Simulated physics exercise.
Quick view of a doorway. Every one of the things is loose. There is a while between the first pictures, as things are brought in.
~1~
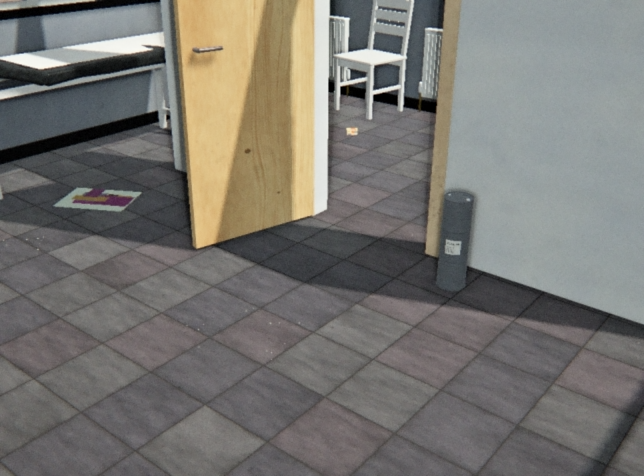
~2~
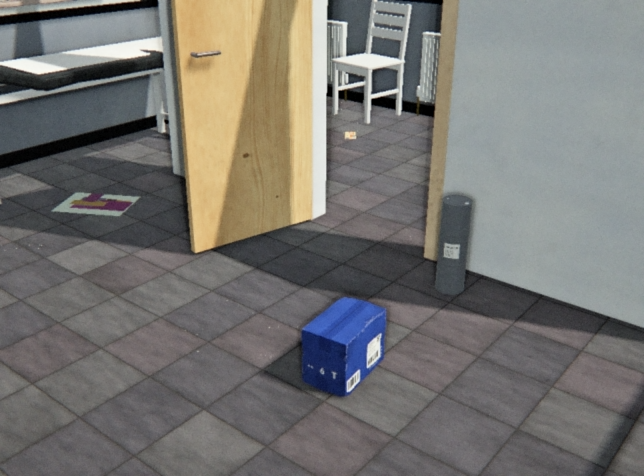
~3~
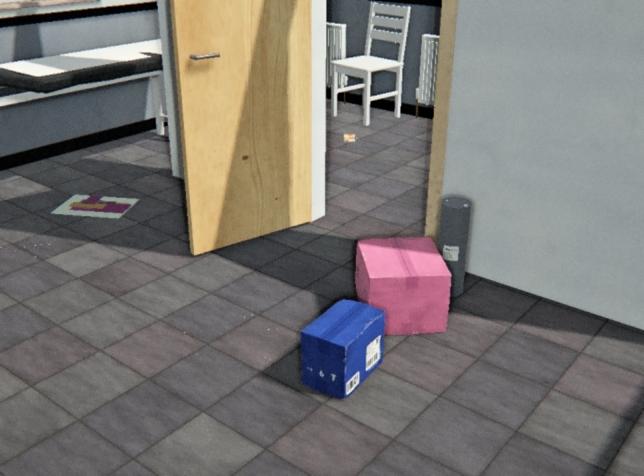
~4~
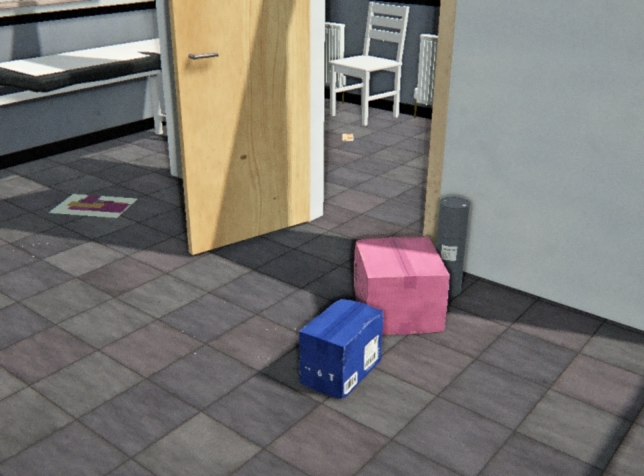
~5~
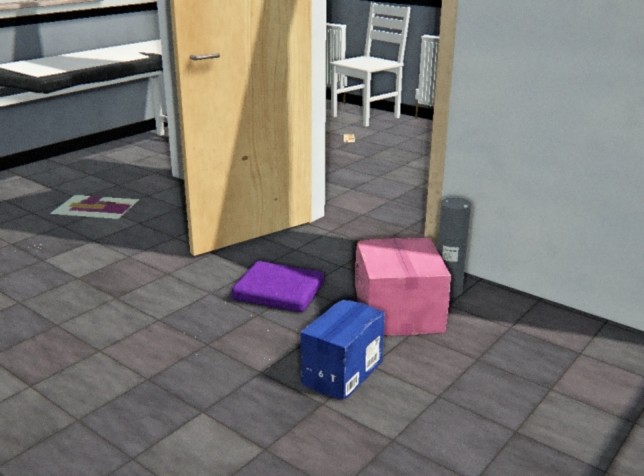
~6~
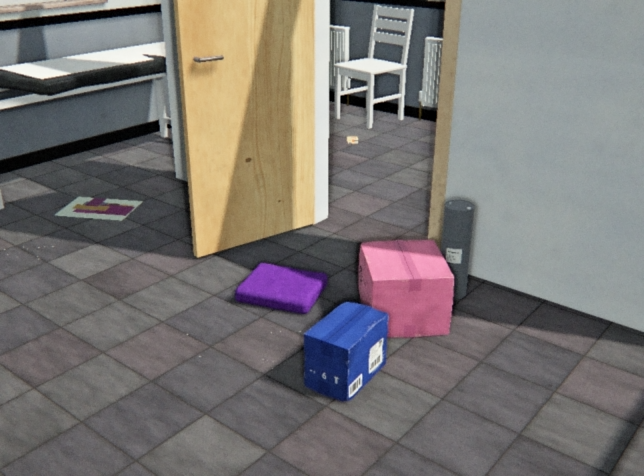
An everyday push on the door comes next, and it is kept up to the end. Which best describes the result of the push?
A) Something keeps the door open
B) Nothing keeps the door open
Option B: Nothing keeps the door open.
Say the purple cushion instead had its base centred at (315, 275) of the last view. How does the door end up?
Observation: Afterwards the door is stopped partway.
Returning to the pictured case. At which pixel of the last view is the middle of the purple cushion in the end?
End point in the final view: About (319, 305).
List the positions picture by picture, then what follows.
The first frame shows door wide open and still.
The second frame shows door wide open and still; blue parcel (345, 345).
The third frame shows door wide open and still; grey canister (452, 247); pink box (400, 284).
The fourth frame shows door wide open and still; blue parcel (342, 347); grey canister (451, 247).
The fifth frame shows door wide open and still; pink box (400, 285); blue parcel (343, 348).
The sixth frame shows door wide open and still; purple cushion (282, 288); grey canister (456, 250).
Then, 1.10 s on from there, open by 70°; purple cushion shifted a little near (293, 291).
Then, 1.70 s on from there, open by 50°; purple cushion shifted about its own width near (318, 304); pink box shifted a little.
In the end, open by 0°; moved from the start, purple cushion; the other 3 unmoved. At the end, from the last picture's camera, purple cushion near (320, 305).
